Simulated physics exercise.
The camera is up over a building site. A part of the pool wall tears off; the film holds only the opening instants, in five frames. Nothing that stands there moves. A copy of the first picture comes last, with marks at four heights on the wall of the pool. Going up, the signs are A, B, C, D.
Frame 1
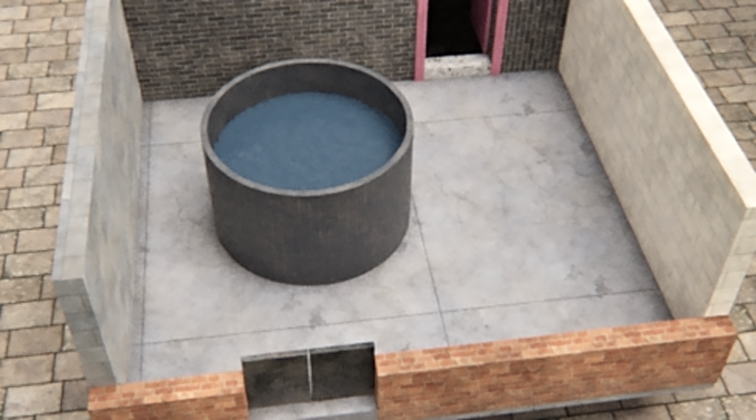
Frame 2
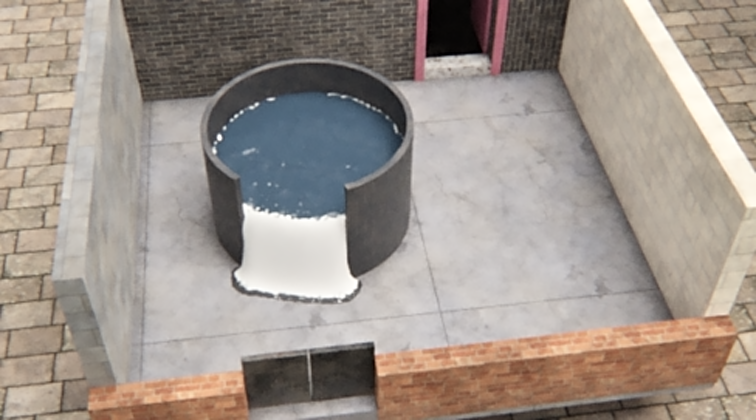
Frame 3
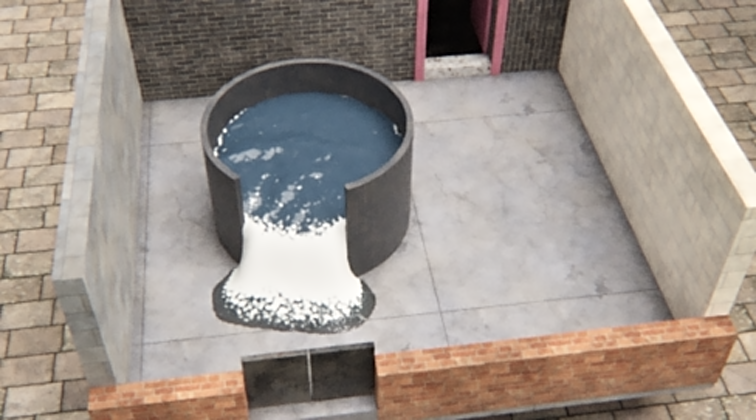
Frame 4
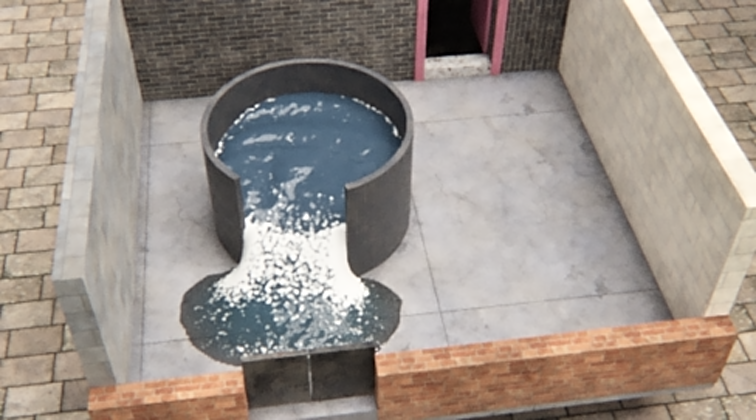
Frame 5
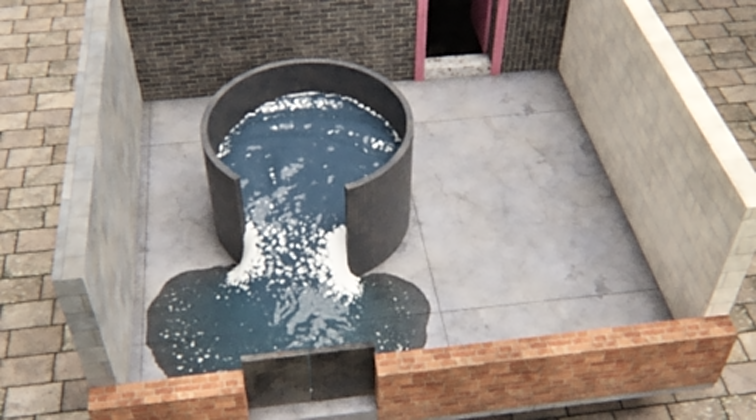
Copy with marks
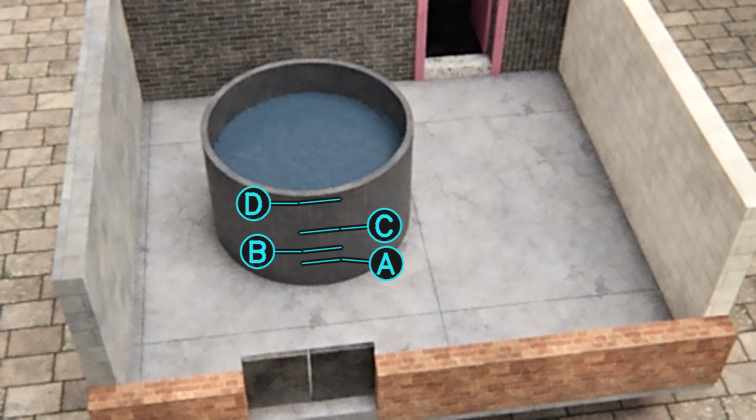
A round grey tank opens at the front and water pours out across the floor.
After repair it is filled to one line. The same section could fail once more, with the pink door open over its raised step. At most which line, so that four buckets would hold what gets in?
C.
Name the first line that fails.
Line D.
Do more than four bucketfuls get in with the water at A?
No, not at all.
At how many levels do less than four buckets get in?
Three of them.
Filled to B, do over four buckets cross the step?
No, that is safe.
In cyan, A at (322, 261); B at (321, 249); C at (320, 230); D at (318, 201); from the bottom up A, B, C, D.
If A is chosen, nothing gets over.
If B is chosen, nothing gets over.
If C is chosen, a splash gets over, under a bucket.
If D is chosen, about 10 bucketfuls get in.
